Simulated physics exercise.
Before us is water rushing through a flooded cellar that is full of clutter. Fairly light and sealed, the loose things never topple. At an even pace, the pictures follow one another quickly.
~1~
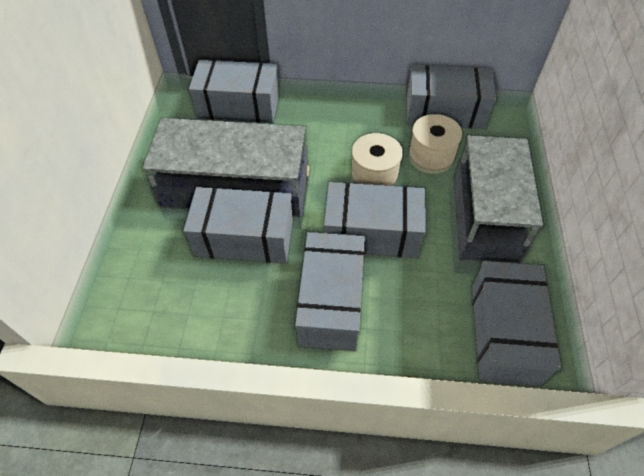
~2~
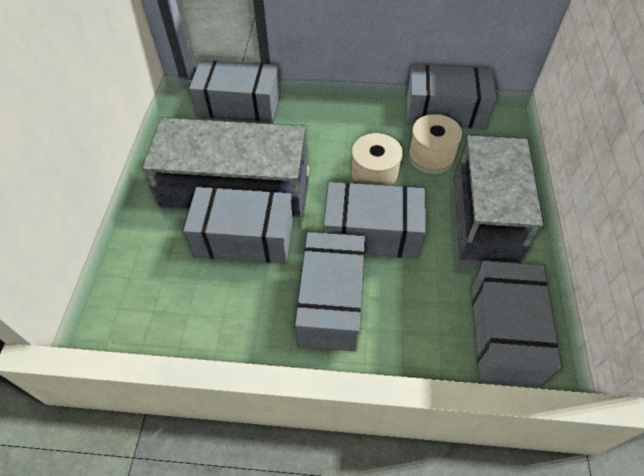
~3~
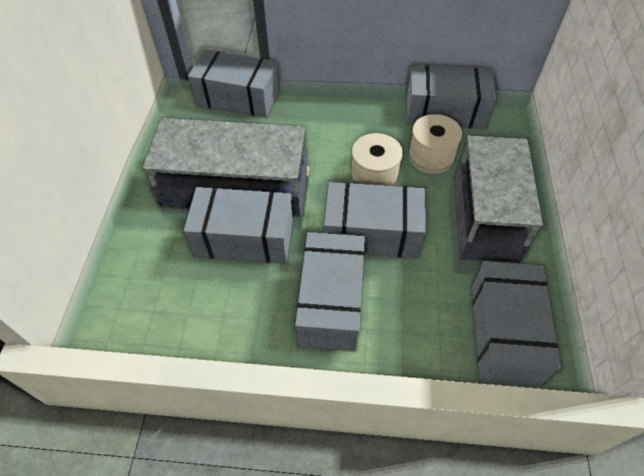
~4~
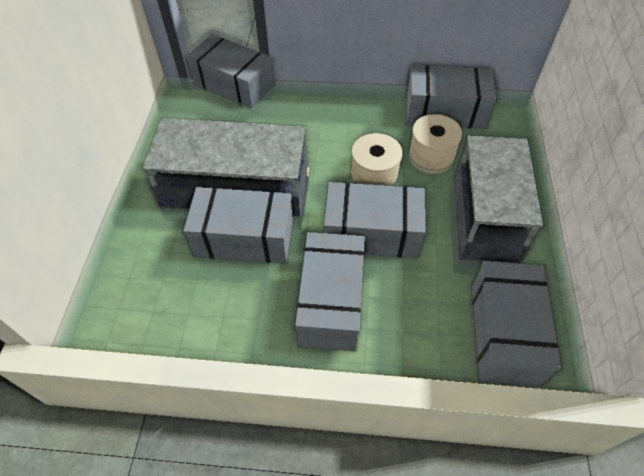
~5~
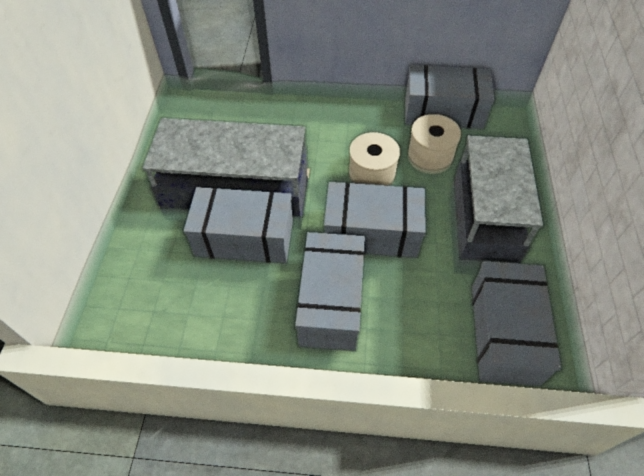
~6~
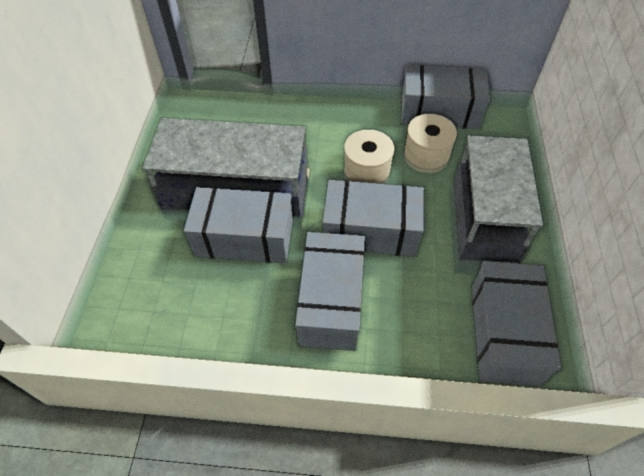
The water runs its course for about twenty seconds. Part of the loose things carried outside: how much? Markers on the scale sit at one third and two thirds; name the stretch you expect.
My forecast is one third to two thirds.
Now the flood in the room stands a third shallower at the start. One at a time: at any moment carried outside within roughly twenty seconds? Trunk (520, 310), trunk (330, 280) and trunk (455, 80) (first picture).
In the order given: Never lost, never lost and lost.
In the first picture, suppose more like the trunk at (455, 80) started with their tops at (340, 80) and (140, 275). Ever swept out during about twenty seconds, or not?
Exits, remains.
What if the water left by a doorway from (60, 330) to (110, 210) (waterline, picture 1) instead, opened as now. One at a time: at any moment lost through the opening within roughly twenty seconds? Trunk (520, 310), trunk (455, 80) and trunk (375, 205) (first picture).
For the three items in order: Escaped, contained, escaped.
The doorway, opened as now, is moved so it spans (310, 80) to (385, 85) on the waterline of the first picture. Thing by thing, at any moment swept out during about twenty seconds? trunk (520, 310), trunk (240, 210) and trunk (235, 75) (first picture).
Taken in that order, the answers are not lost, not lost, swept away.
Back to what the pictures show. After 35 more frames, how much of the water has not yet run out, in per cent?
Close to 54 percent of it stays.
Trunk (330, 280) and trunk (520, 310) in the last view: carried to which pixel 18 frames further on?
Estimated positions: (333, 237); (496, 299).
A moment on, 1 of 8 are out; 7 afloat.
Next, 2 of 8 are out; 6 afloat.
Later, 3 of 8 are out; 5 afloat.
In the end, 5 of 8 are out; 3 afloat.
